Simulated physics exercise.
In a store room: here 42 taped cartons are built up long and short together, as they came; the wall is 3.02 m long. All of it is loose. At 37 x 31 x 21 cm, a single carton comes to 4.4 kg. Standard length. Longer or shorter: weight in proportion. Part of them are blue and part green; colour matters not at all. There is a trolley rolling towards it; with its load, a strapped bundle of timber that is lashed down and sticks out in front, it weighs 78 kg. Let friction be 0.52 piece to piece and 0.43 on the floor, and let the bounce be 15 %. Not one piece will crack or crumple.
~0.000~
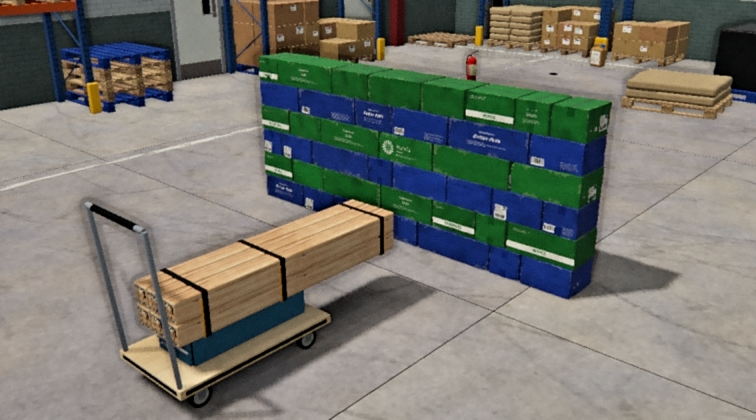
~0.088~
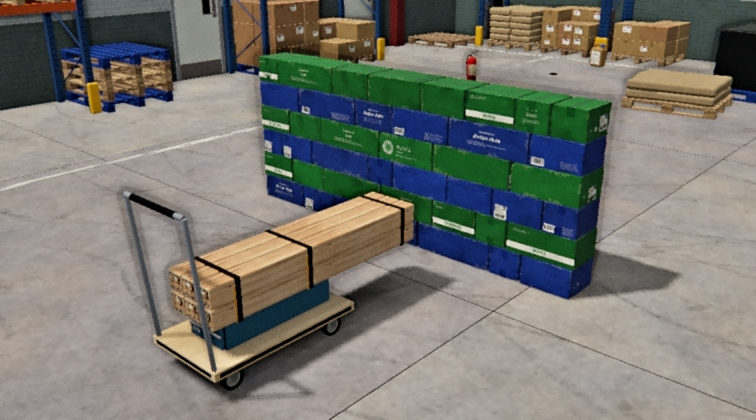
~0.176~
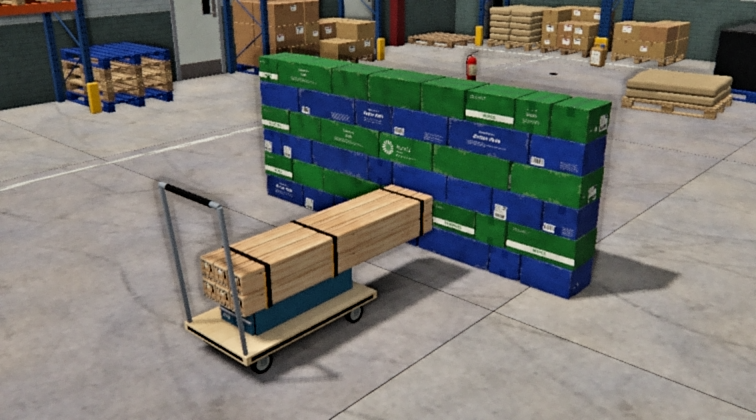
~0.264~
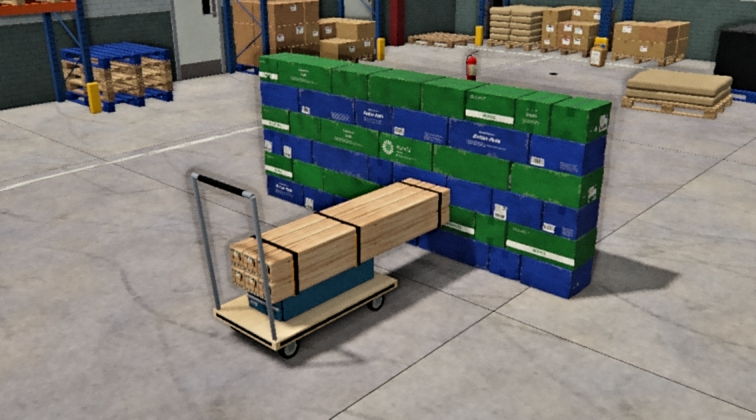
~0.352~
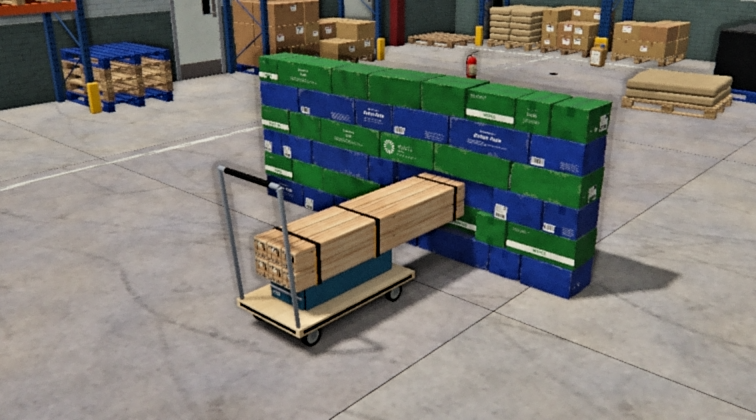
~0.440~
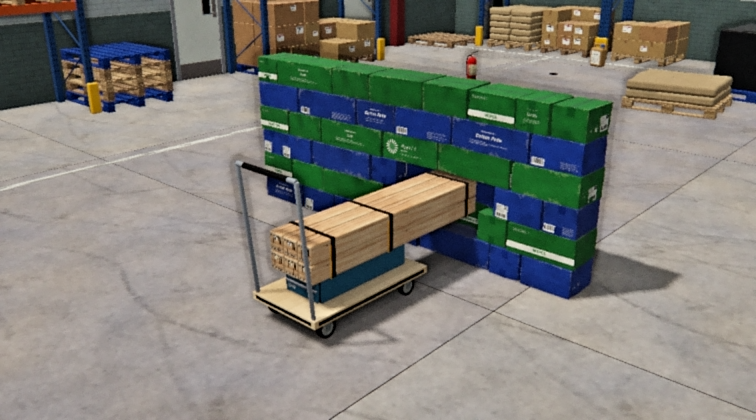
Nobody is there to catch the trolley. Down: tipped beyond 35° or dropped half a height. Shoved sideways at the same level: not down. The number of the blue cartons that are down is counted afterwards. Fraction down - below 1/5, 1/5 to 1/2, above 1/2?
Below 1/5.
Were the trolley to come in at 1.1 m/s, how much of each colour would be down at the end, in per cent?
Result - blue: 0%; green: 0%.
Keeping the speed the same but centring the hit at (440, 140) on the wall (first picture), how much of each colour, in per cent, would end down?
You'd end up with blue at 20 and green at 30 percent down.
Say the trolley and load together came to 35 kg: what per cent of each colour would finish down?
Result: Blue 0 and green 0 in a hundred.
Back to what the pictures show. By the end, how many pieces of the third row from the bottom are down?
From that row, 1 end down.
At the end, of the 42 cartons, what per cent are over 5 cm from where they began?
The answer is 35 percent.
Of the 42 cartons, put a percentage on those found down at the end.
Around 5 per cent, I'd say.
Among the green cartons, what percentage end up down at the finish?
0 percent of the green ones.
After 0.56 s, load 28 cm past the wall's line, still rolling; none of the 21 blue cartons down (0 of 42 in all colours); top blue carton 10 cm from its place; top green carton 7 cm from its place.
After 0.86 s, load 37 cm past the wall's line, still rolling; none of the 21 blue cartons down (1 of 42 in all colours); top blue carton 22 cm from its place; top green carton 15 cm from its place.
In the end (1.8 s), load 40 cm past the wall's line, stopped; 1 of the 21 blue cartons down (2 of 42 in all colours); top blue carton 22 cm from its place; top green carton 15 cm from its place. That is 5 per cent. From the last view, middles, top blue carton near (449, 117), top green carton near (418, 86).
